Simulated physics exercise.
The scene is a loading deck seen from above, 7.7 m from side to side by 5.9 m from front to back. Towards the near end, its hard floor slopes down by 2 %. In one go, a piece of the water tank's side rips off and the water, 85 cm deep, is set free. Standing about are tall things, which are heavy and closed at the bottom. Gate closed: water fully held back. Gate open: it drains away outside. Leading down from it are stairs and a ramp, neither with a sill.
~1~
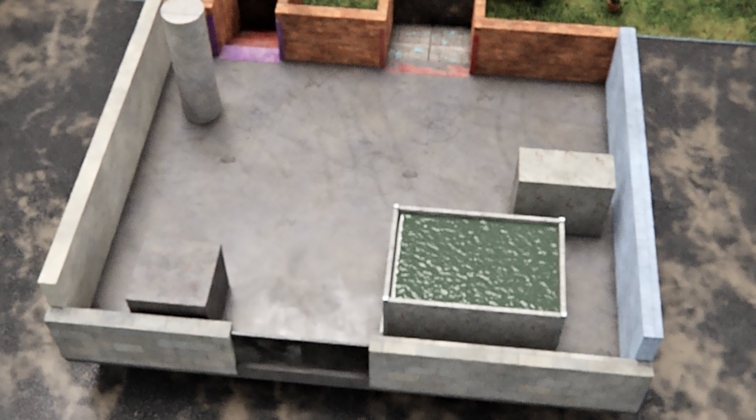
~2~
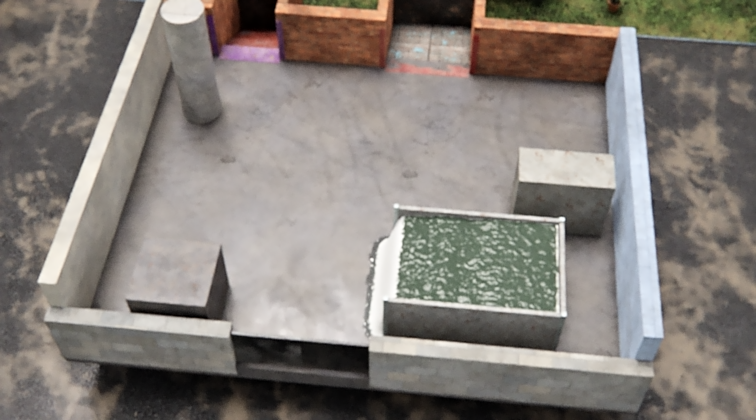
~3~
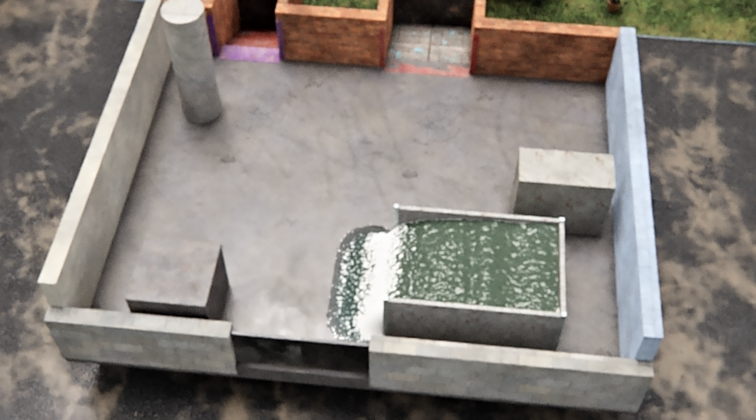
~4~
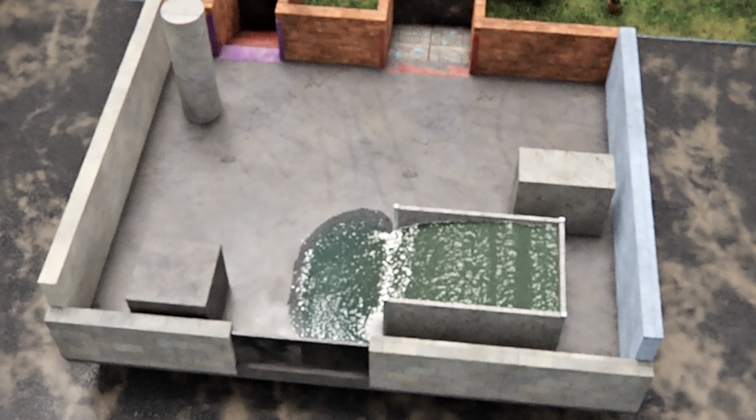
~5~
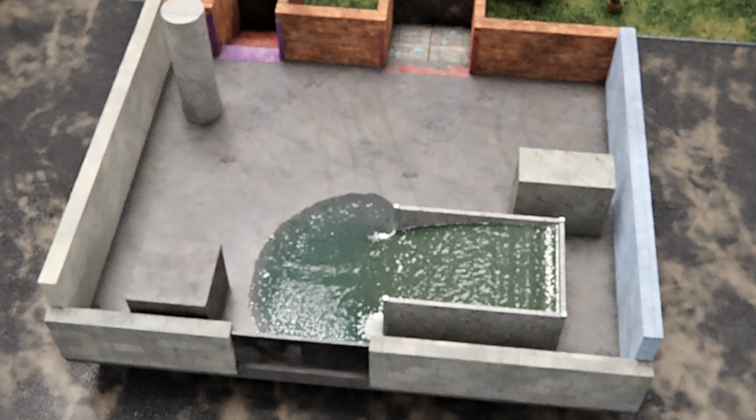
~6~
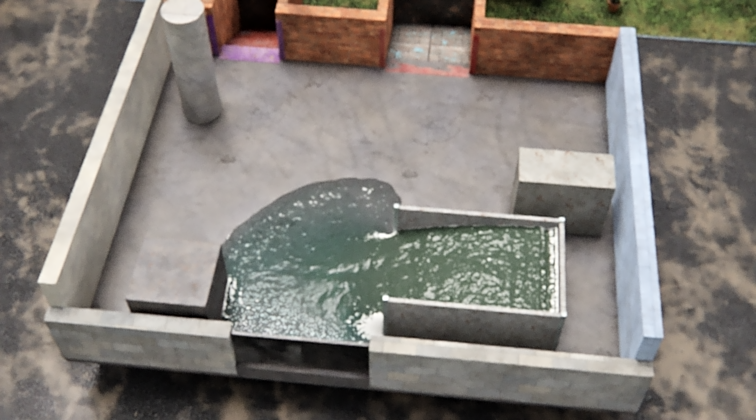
Green water bursts out through the left side of a pale grey tank on a walled concrete deck, seen from above by a camera that stays still. A grey column stands at the upper left, a dark block at the lower left and a lighter block at the right, with brick planters along the far edge. White froth leads, then the water fans leftward into a widening, rippling pool that reaches the dark block while the tank's level drops.
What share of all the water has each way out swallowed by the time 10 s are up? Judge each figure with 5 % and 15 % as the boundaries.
Gateway less than 5 %, stairwell (marked purple) from 5 to 15 %, basement ramp (marked red) under 5 %.
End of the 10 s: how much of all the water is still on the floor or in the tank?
That would be close to 92 per cent.
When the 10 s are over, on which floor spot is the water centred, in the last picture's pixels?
(359, 221).
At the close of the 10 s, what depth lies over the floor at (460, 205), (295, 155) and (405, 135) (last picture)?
5, 6 and 5 cm, respectively.
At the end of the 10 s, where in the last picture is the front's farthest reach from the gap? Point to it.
I'd put it near pixel (174, 56) of the last picture.
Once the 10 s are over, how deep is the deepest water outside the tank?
It tops out at some 14 cm.
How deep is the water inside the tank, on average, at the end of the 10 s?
Average depth: About 7 cm.
A moment later water covers 35 % of the floor and is deepest (56 cm) near (220, 338); gone so far, the gateway 0 %, the stairwell (marked purple) 0 %, the basement ramp (marked red) 0 %.
Soon after water covers 40 % of the floor and is deepest (44 cm) near (220, 338); gone so far, the gateway 0 %, the stairwell (marked purple) 0 %, the basement ramp (marked red) 0 %.
Next water covers 50 % of the floor and is deepest (42 cm) near (174, 56); gone so far, the gateway 0 %, the stairwell (marked purple) 0 %, the basement ramp (marked red) 0 %.
Later on water covers 75 % of the floor and is deepest (20 cm) near (96, 294); gone so far, the gateway 0 %, the stairwell (marked purple) 4 %, the basement ramp (marked red) 0 %.
At the end water covers 100 % of the floor and is deepest (14 cm) near (82, 336); gone so far, the gateway 0 %, the stairwell (marked purple) 7 %, the basement ramp (marked red) 2 %.
